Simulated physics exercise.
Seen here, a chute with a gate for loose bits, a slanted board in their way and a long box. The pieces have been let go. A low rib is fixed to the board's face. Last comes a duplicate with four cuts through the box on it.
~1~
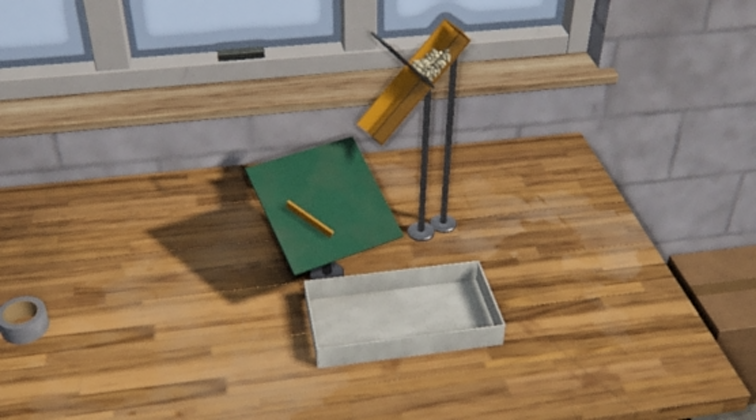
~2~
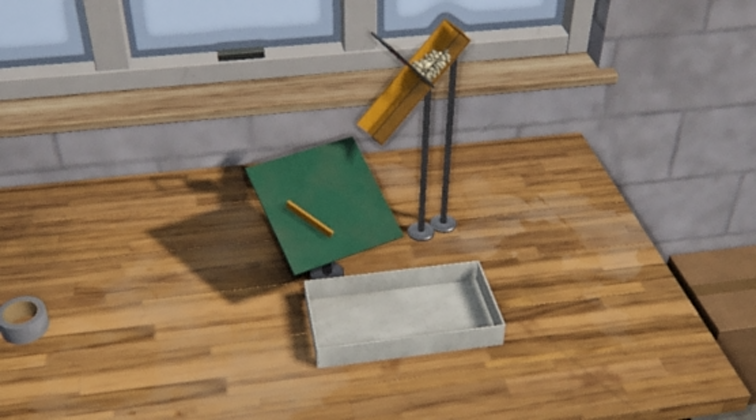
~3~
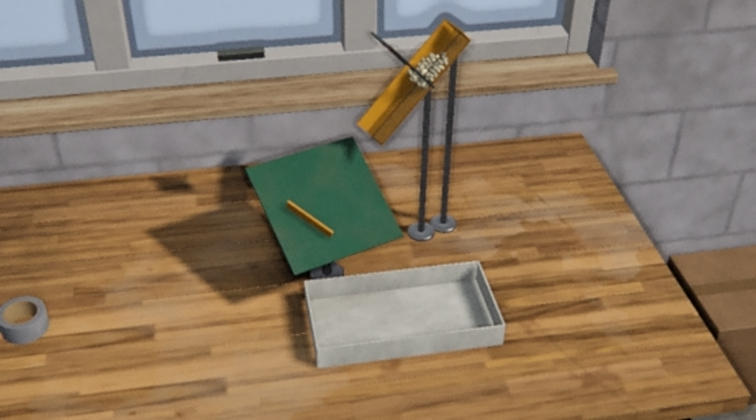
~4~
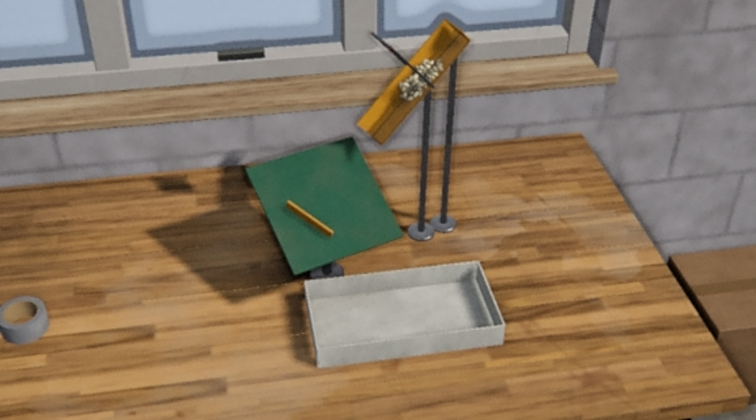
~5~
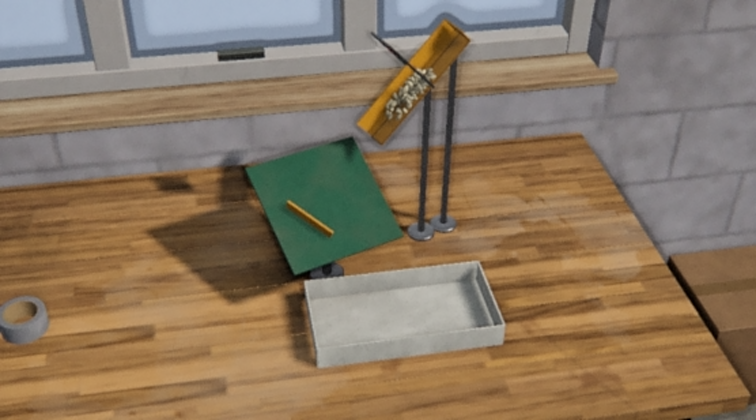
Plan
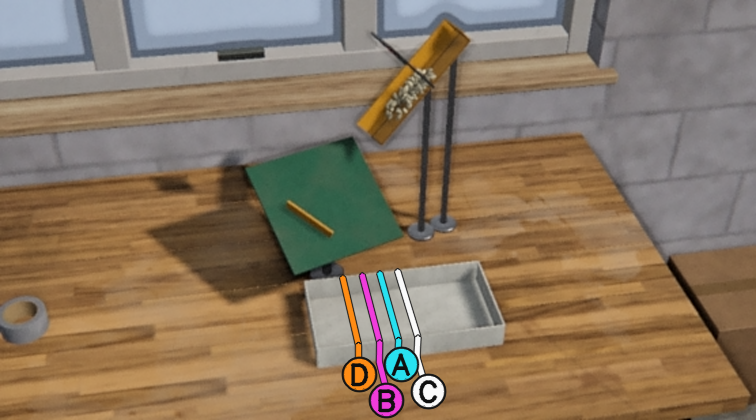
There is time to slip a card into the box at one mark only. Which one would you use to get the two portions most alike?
Take B.
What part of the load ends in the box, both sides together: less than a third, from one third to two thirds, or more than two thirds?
More than two thirds.
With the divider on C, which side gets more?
The left side.
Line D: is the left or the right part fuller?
The right side.
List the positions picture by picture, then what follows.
In the first frame, load behind the gate (428, 64), white beans; lip of the chute (374, 139), sloping fairly steeply.
In the second frame, middle of the board (325, 202), tilted fairly steeply; middle of its low edge (351, 255); of its high edge (300, 152).
In the third frame, front corners of the box (318, 349) and (505, 325), empty; front of the load (412, 80).
In the fourth frame, middle of the load (417, 78); its front (403, 96), roughly a third of the way to the lip; rib from (288, 201) to (333, 233).
In the fifth frame, middle of the load (411, 89); its front (390, 116), roughly two thirds of the way to the lip.
On the marked copy, line A crosses the front rim at (398, 339); line B crosses the front rim at (379, 341); line C crosses the front rim at (417, 336); line D crosses the front rim at (358, 344).
Choosing A, of what is caught, the larger part on the left of the divider, about a tenth on the right.
Choosing B, of what is caught, roughly two thirds on the left of the divider, roughly a third on the right.
Choosing C, of what is caught, almost all on the left of the divider, about a tenth on the right.
Choosing D, of what is caught, just a few on the left of the divider, almost all on the right.
